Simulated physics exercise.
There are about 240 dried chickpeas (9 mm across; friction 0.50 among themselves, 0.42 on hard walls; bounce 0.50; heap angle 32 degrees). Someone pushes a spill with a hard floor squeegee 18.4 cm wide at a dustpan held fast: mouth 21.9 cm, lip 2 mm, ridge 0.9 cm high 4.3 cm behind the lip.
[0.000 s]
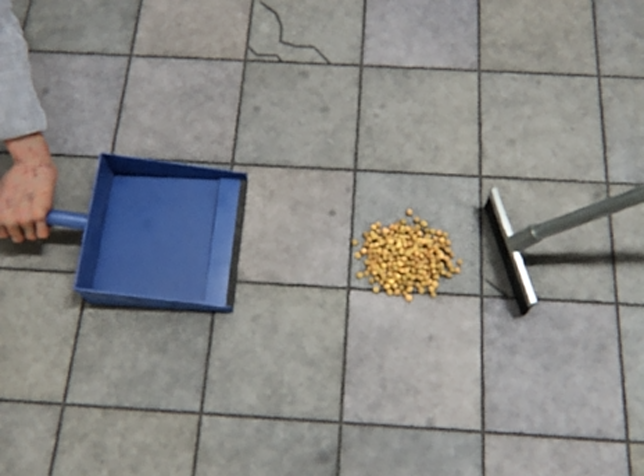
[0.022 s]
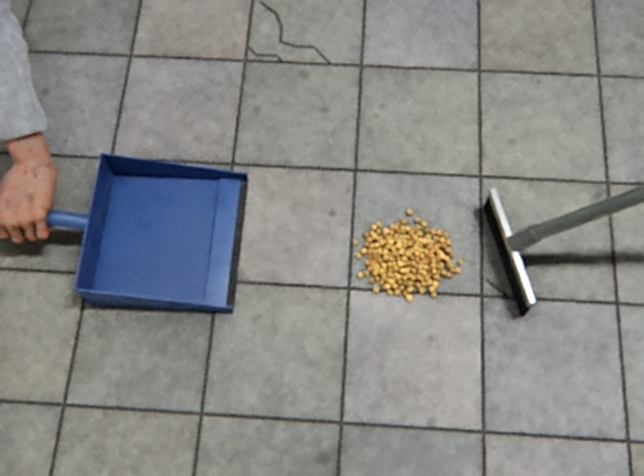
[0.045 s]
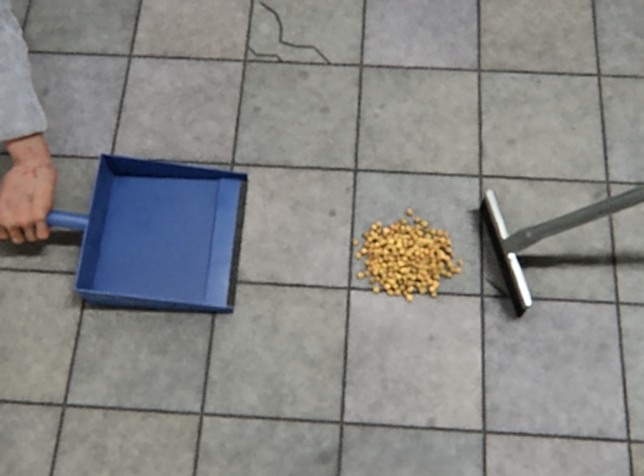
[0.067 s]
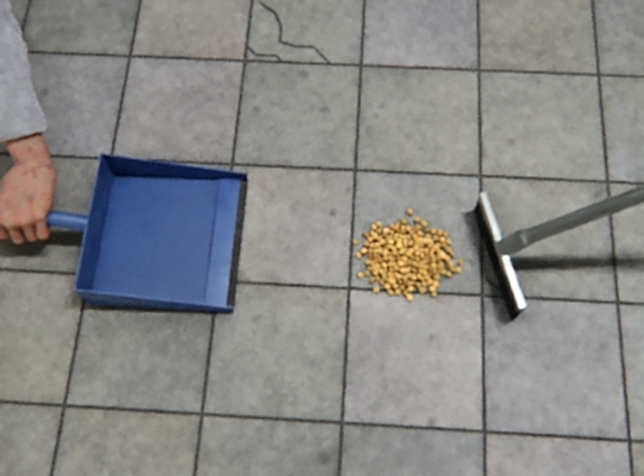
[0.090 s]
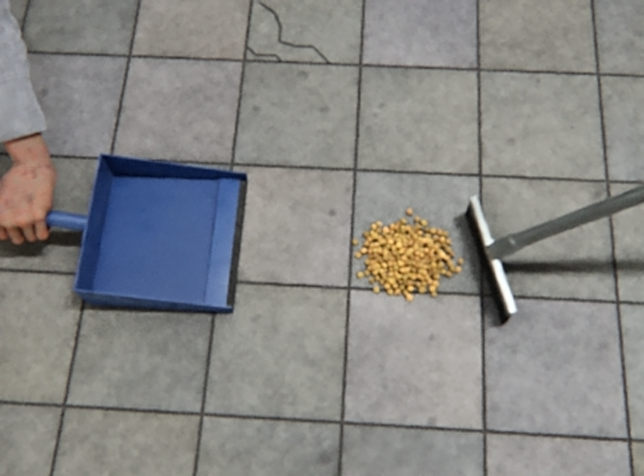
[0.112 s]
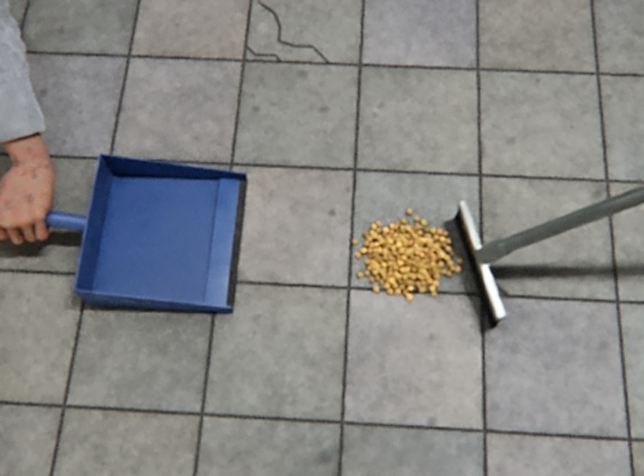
On a grey tiled floor, a squeegee slides left up to a pile of chickpeas.
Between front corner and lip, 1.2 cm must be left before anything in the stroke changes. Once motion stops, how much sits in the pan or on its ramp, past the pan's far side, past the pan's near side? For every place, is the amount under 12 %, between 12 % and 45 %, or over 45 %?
Pan: Under 12 %; far side: Under 12 %; near side: Over 45 %.
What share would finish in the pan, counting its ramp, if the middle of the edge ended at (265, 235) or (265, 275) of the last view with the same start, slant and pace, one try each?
Some 30 and 30 per cent.
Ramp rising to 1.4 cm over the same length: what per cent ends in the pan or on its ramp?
0 per cent.
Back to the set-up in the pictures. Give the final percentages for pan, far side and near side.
The pan holds 0 per cent at the end, the far side 0 per cent and the near side 50 per cent.
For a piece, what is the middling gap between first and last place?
32 cm, roughly.
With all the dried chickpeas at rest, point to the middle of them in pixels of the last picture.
Around (224, 329).
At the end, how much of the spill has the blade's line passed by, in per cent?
Around 45 per cent.
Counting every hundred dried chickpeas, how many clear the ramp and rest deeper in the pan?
Roughly 0 percent.
After 0.32 s, middle of the blade 20 cm from the lip; 0 % over the lip, far side 0 %, near side 15 %.
After 0.47 s, middle of the blade 9 cm from the lip; 0 % over the lip, far side 0 %, near side 45 %.
After 0.73 s, middle of the blade 4 cm from the lip; 0 % over the lip, far side 0 %, near side 50 %.
By 1.2 s all is still; pan 0 %, far side 0 %, near side 50 %, in front of the lip or behind the blade 45 %.
